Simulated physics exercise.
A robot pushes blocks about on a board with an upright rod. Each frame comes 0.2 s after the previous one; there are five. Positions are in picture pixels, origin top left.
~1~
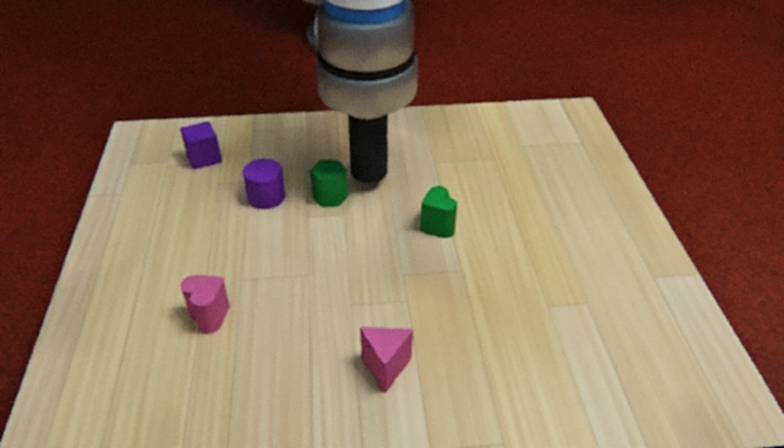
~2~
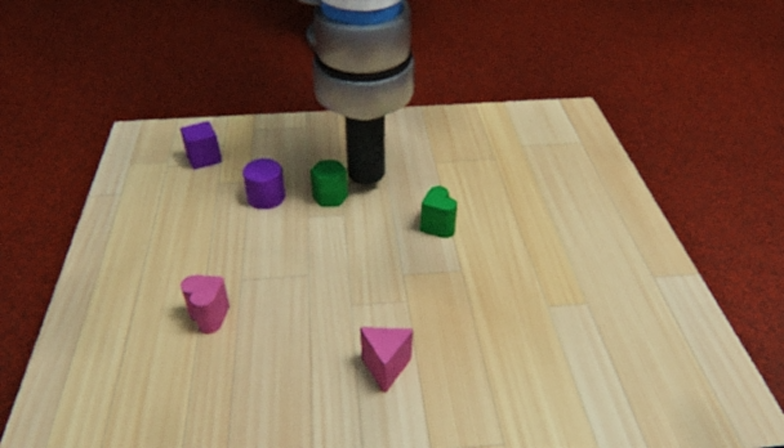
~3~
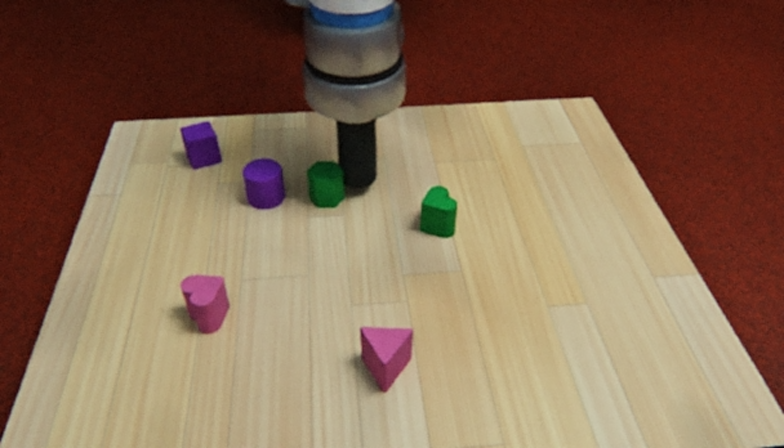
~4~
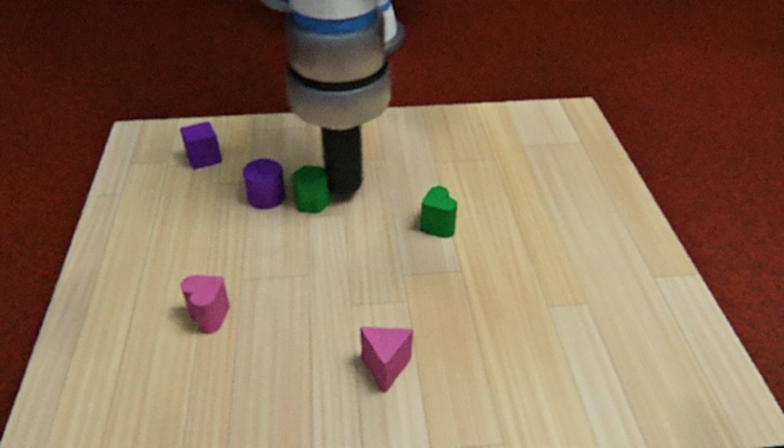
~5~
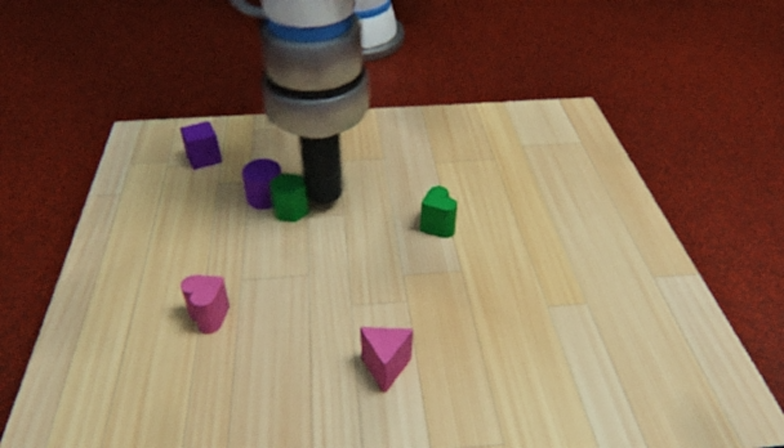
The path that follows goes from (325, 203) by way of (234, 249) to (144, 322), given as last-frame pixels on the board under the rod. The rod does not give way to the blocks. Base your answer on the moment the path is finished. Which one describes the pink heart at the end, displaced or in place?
At the end, its place is the same.
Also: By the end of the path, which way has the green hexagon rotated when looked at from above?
It rotates clockwise.
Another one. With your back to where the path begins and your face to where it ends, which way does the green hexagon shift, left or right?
Off to the right side.
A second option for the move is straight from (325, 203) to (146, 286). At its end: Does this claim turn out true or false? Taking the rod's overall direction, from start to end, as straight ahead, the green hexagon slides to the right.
The claim holds.
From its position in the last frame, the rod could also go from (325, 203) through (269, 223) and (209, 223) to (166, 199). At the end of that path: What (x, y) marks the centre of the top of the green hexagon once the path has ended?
Pixel (162, 211).
What follows on the original path. One third of the way, rod at (258, 219); purple round block at (251, 168); green hexagon at (215, 206), turned 25° clockwise.
Two thirds of the way, rod at (202, 263); purple round block at (251, 168); green hexagon at (181, 220), turned 115° clockwise.
At the end, rod at (141, 311); pink heart in place; purple round block at (251, 168); green hexagon at (181, 220), turned 115° clockwise.
